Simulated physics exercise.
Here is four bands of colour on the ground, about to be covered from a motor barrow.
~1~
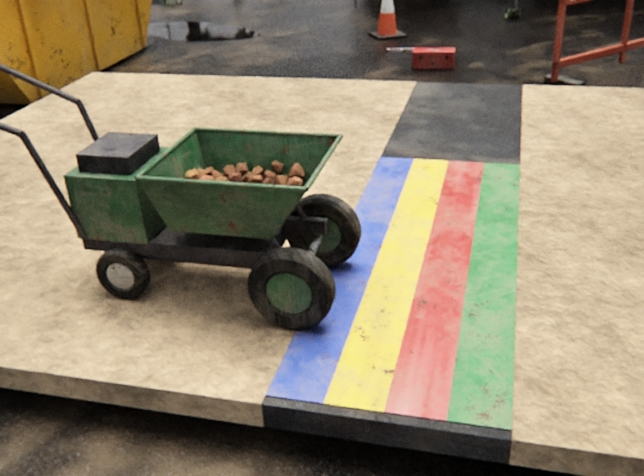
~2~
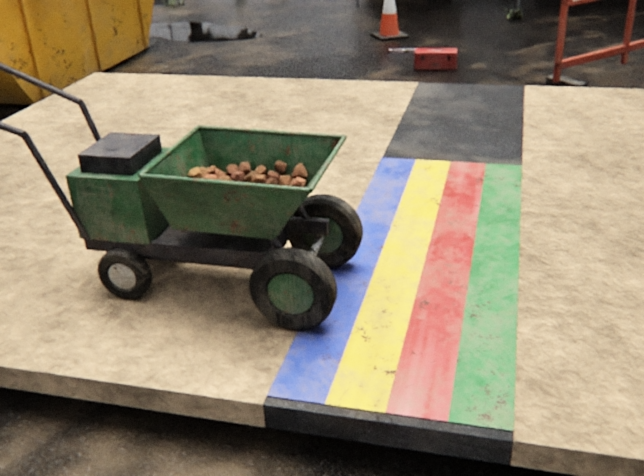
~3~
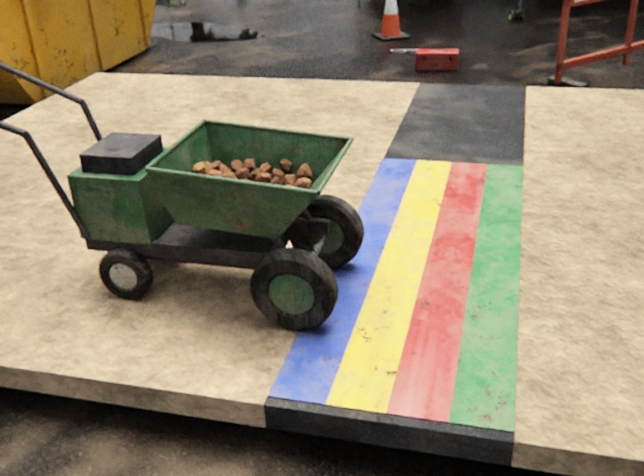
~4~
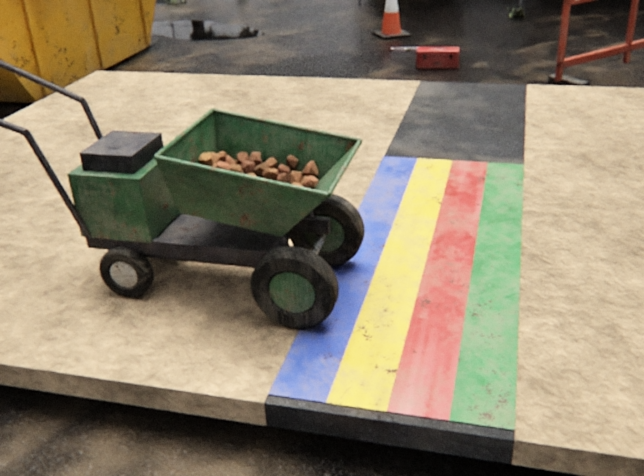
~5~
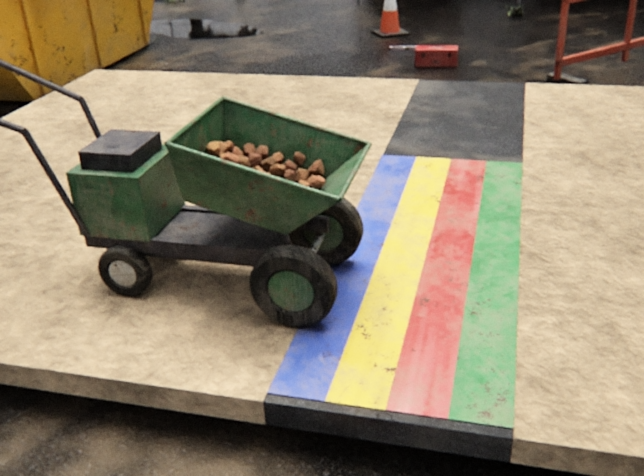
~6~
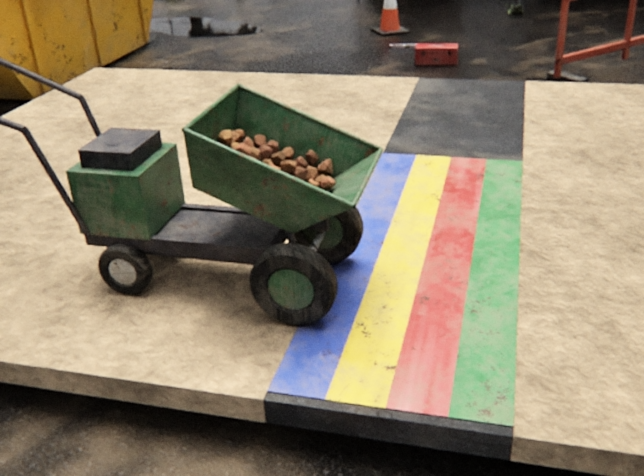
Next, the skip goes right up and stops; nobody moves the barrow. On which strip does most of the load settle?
Most lies over the red band.
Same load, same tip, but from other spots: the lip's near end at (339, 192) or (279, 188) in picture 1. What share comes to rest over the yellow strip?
About 0 and 30 per cent.
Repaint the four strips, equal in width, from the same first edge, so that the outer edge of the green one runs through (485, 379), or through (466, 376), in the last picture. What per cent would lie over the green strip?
Roughly 40 per cent, and 50 per cent.
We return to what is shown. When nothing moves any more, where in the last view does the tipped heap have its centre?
Roughly at (456, 299).
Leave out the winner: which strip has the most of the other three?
The runner-up: The strip in green.
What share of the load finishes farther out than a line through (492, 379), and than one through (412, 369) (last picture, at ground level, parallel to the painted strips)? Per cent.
The first gives 10 %, the second 80 %.
Soon, skip tipped steeply; all in the skip.
A while on, skip tipped right over; most in the skip; about a quarter over the red strip; a stray few over the green strip.
Towards the end, skip tipped right over; a small part in the skip; a stray few over the yellow strip; about half over the red strip; about a third over the green strip; a small part off the paint.
Finally, skip tipped right over; a small part in the skip; none over the blue strip; a stray few over the yellow strip; about half over the red strip; about a third over the green strip; a small part off the paint.
